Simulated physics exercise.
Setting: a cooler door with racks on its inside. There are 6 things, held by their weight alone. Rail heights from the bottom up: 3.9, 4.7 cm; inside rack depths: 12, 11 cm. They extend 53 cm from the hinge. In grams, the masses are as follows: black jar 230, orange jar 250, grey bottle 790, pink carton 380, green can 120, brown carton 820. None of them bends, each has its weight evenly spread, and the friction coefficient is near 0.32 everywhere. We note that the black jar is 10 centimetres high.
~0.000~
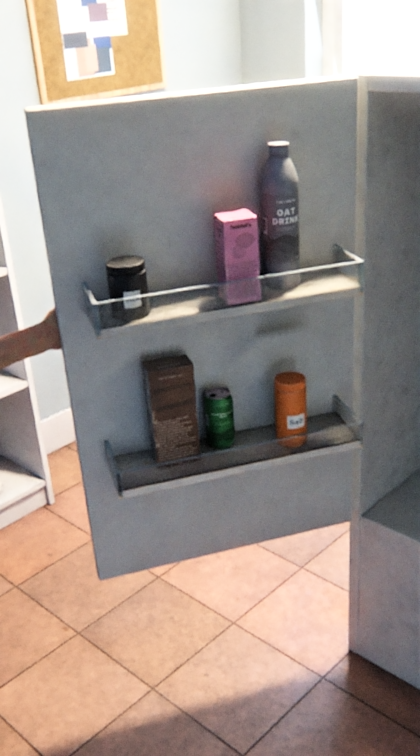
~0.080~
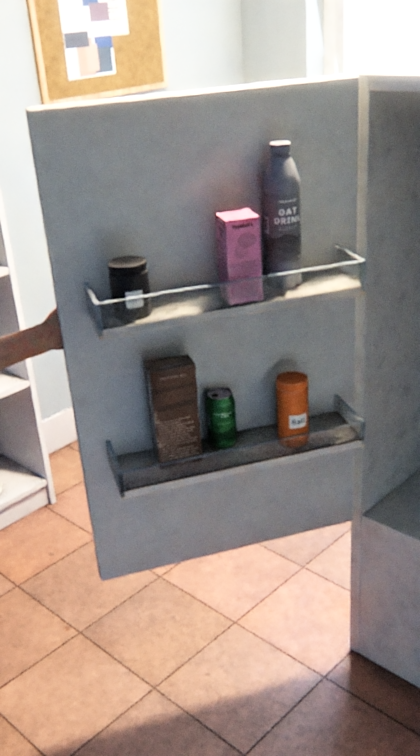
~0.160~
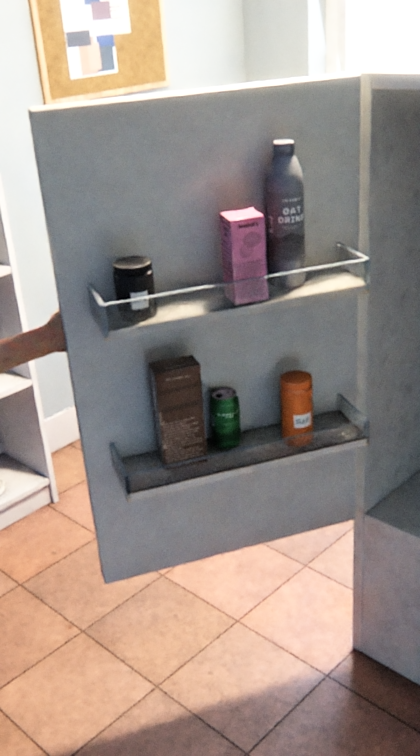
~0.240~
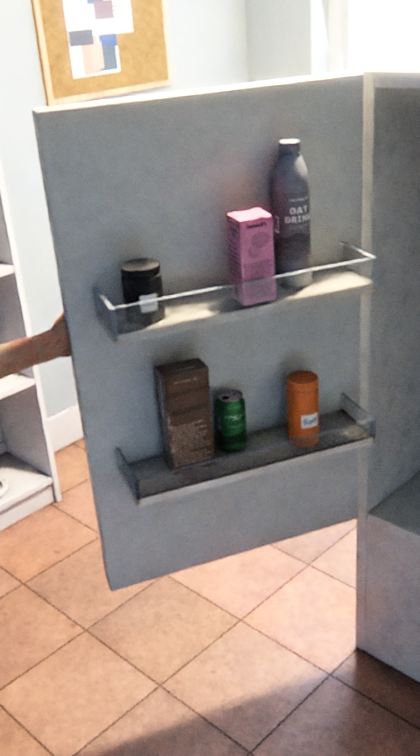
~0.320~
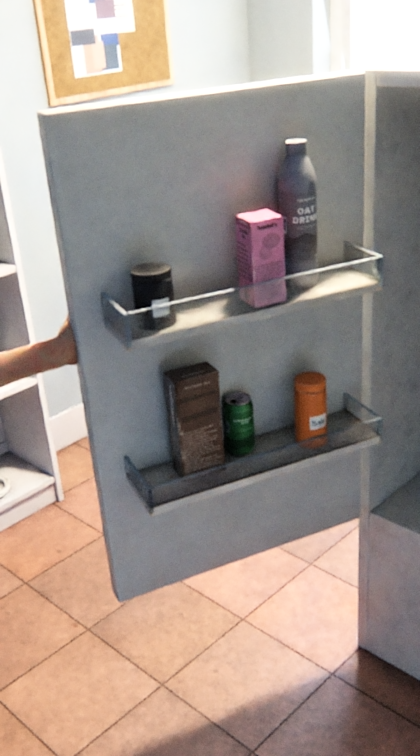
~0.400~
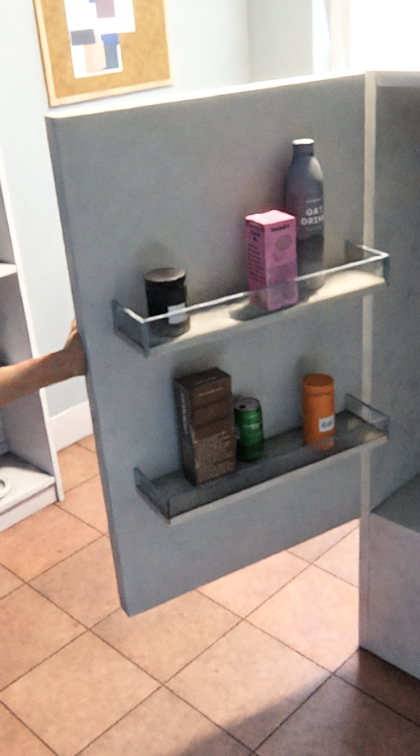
In a bright tiled room, a hand at the left edge slowly swinging a grey door partway, its two racks holding bottles, jars and cartons.
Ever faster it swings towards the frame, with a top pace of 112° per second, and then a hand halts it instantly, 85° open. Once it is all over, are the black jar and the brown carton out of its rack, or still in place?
Black jar: Still in place; brown carton: Gone.
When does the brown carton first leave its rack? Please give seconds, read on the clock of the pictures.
Around 0.8 seconds.
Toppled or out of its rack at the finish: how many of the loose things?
1.
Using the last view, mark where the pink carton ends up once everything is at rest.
Near (327, 268).
After 0.70 s, door 85° open; brown carton 5° off upright near (296, 459); green can moved 3 cm.
After 1.10 s, door 85° open; brown carton now out of its rack; green can moved 5 cm; orange jar moved 2 cm.
After 1.40 s, door 85° open; green can moved 5 cm; orange jar moved 2 cm.
In the end (1.6 s), out of its rack, brown carton; not toppled but over 5 cm from the start, green can; the other 4 under 5 cm from the start. In the last view, black jar near (256, 324).
